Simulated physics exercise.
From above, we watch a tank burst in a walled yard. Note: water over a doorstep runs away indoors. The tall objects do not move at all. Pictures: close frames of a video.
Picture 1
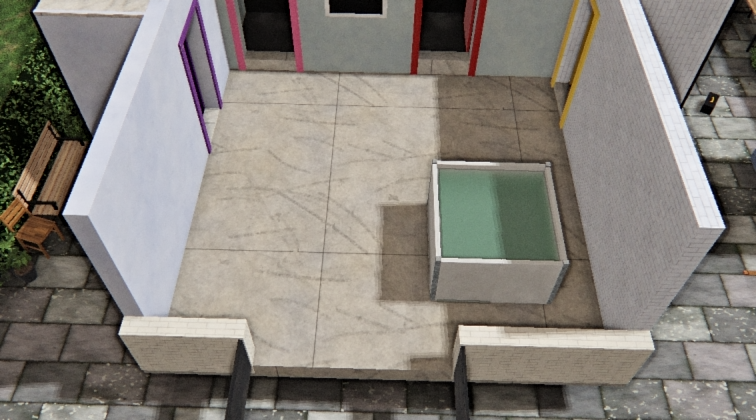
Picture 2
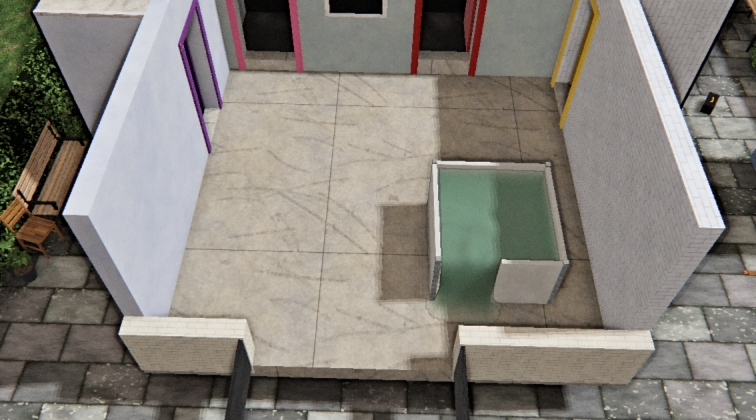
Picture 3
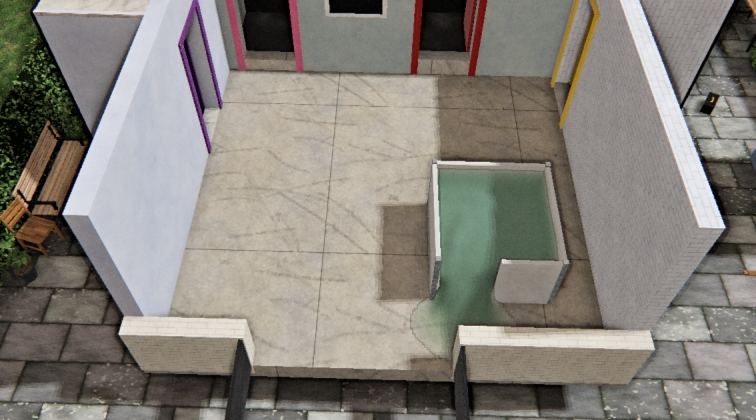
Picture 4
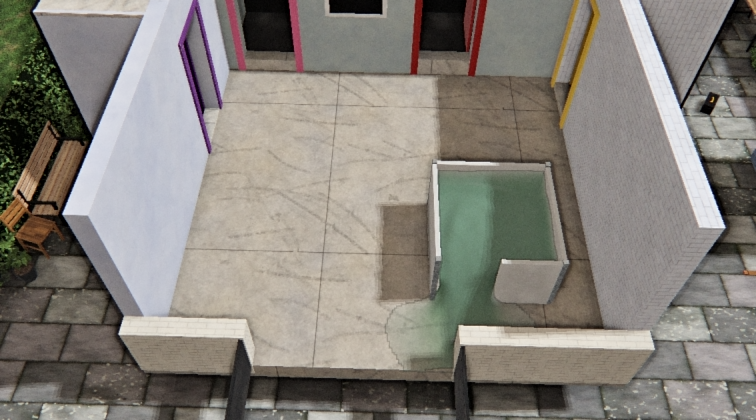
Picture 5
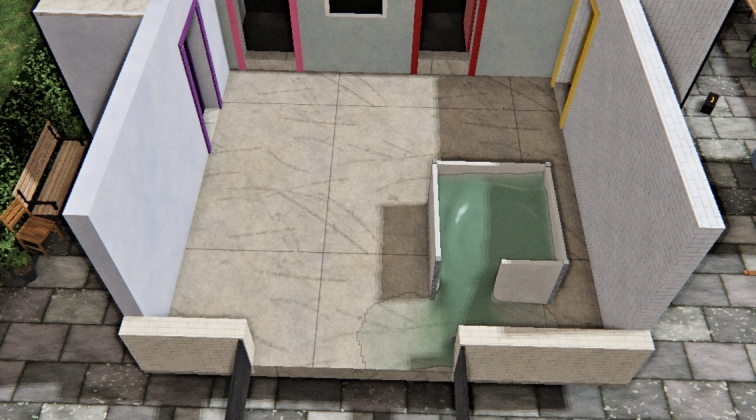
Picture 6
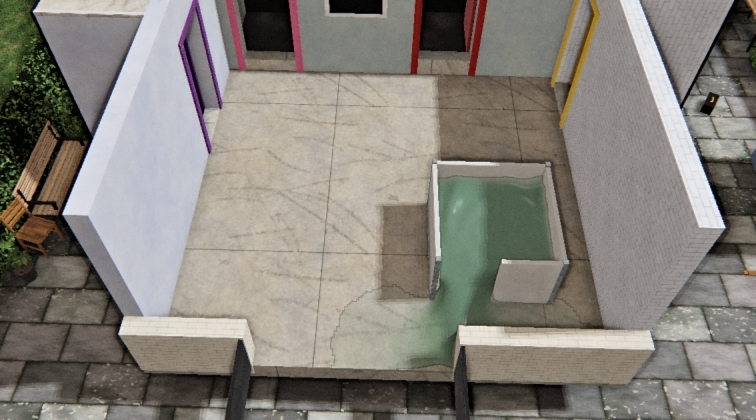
To begin with, a square tank of still green water stands whole in a walled yard seen from above. Then the left part of its front side is open and water pours through the gap toward the low front wall, spreading leftward across the paving in a thin, widening sheet while the walls stay still.
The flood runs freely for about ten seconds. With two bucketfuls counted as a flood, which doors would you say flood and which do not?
I would say the red door does not; the purple door does not; the pink door does not; the yellow door does not.
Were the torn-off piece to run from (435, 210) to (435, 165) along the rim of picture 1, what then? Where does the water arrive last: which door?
You want the door marked yellow.
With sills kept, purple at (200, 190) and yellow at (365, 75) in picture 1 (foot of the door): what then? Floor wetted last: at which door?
It's the door marked purple.
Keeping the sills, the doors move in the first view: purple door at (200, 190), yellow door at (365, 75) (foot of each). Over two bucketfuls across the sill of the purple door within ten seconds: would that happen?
Observation - purple door ends up lower.
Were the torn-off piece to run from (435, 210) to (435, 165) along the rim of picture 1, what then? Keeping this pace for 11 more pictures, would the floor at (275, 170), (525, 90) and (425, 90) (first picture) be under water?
In turn: Inundated, then untouched, then untouched.
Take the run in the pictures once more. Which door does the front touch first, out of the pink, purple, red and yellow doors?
My answer: The one in yellow.
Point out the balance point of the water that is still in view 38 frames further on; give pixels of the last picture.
(471, 213).
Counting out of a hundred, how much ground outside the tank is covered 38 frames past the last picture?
I'd say close to 50 per cent.
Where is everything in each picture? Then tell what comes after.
In the first frame, the tank at (495, 214) is whole and still.
In the second frame, the front is at (494, 312), out from the gap at (465, 286).
In the third frame, water pours out at (465, 287) and has run to a hidden place.
In the fourth frame, the front is at a hidden place, out from the gap at (465, 288).
In the fifth frame, water pours out at (465, 288) and has run to a hidden place.
In the sixth frame, the front is at a hidden place, out from the gap at (465, 287).
A moment on, water covers 15 % of the floor; the red door not reached, the purple door not reached, the pink door not reached, the yellow door not reached.
Next, water covers 20 % of the floor; the red door not reached, the purple door not reached, the pink door not reached, the yellow door not reached.
Then, water covers 30 % of the floor; the red door not reached, the purple door not reached, the pink door not reached, the yellow door wet at the sill, nothing in.
Later, water covers 50 % of the floor; the red door wet at the sill, nothing in, the purple door not reached, the pink door wet at the sill, nothing in, the yellow door wet at the sill, nothing in.
In the end, water covers 80 % of the floor; the red door wet at the sill, nothing in, the purple door under two buckets in, the pink door wet at the sill, nothing in, the yellow door under two buckets in.
